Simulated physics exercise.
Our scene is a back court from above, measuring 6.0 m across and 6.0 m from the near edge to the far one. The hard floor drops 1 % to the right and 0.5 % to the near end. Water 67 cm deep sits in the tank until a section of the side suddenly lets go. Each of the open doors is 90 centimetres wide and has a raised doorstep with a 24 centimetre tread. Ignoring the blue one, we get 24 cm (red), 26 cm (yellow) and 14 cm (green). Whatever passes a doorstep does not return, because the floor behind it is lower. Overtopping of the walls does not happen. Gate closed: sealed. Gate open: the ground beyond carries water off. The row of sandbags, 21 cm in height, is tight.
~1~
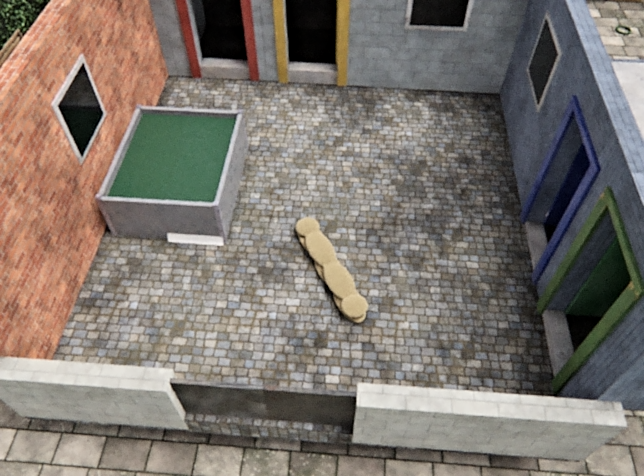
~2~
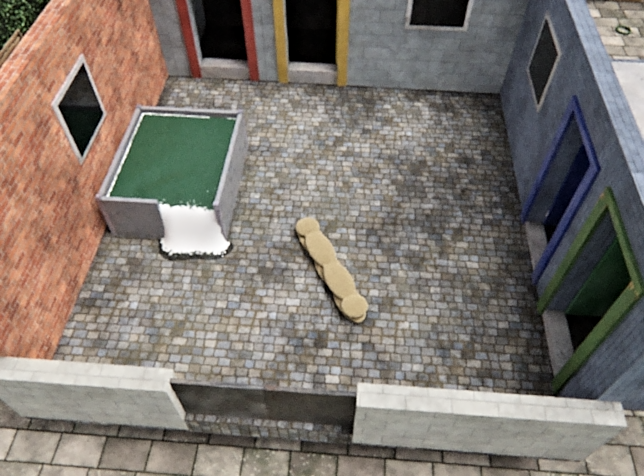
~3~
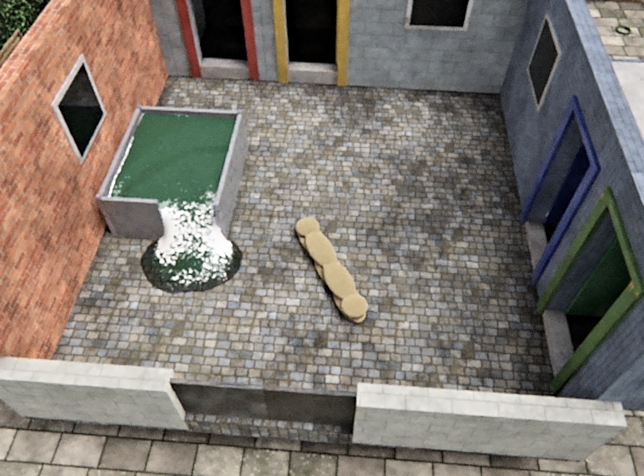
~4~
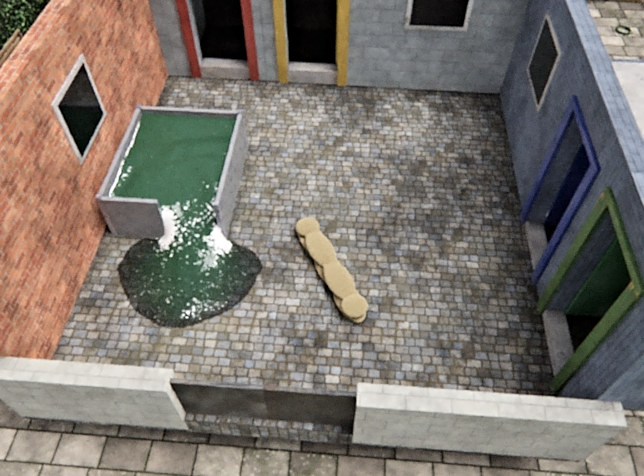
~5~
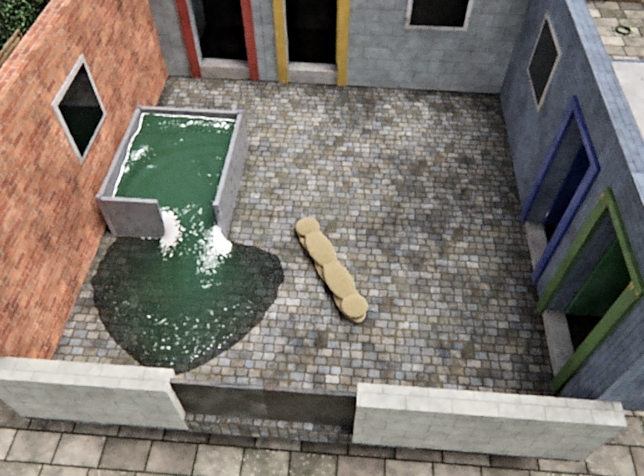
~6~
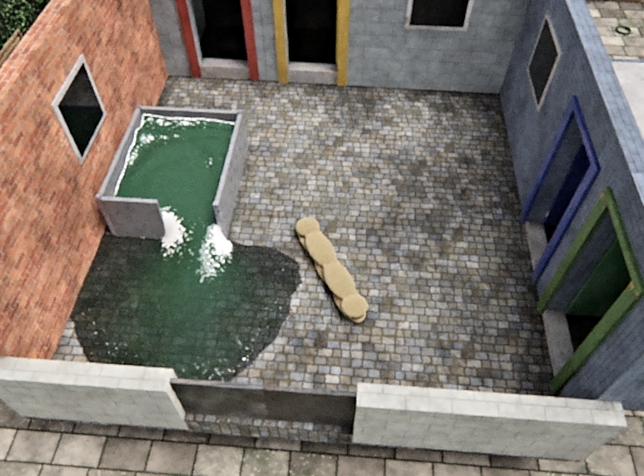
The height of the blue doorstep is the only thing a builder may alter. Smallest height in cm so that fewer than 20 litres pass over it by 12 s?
I would say 5 cm.
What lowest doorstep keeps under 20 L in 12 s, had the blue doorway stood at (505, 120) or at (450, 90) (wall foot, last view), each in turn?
Around 7.5 and 7.5 cm respectively.
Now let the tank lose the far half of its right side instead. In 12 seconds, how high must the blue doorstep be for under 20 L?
A minimum of about 13.5 cm.
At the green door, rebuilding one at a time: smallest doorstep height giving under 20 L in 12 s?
Roughly 14.5 cm at the green door.
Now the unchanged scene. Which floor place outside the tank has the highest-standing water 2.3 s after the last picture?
Near (544, 428).
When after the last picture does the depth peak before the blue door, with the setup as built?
The level tops out near 4.5 seconds.
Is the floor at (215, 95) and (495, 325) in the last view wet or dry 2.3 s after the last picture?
Note: Point one not yet reached; point two reached.
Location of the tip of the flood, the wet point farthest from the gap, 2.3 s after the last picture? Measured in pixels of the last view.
Near (560, 429).
Then, 0.7 s after the last picture water covers 20 % of the floor, deepest (34 cm) near (203, 247); it has not reached the blue door.
Then, 2.3 s after the last picture water covers 35 % of the floor, deepest (26 cm) near (544, 428); it has not reached the blue door.
Then, 11.3 s after the last picture water covers 95 % of the floor, deepest (11 cm) near (511, 425); 6 cm at the blue door, 4 litres in over its 7 cm doorstep.
At the blue door as built, the water peaked near 9 cm, 4.5 s after the last picture.
Run again over the same 12 s with other heights there, 27 litres in over 4.5 cm, 15 litres over 5.5 cm. The limit of 20 litres is kept from about 5 cm up.
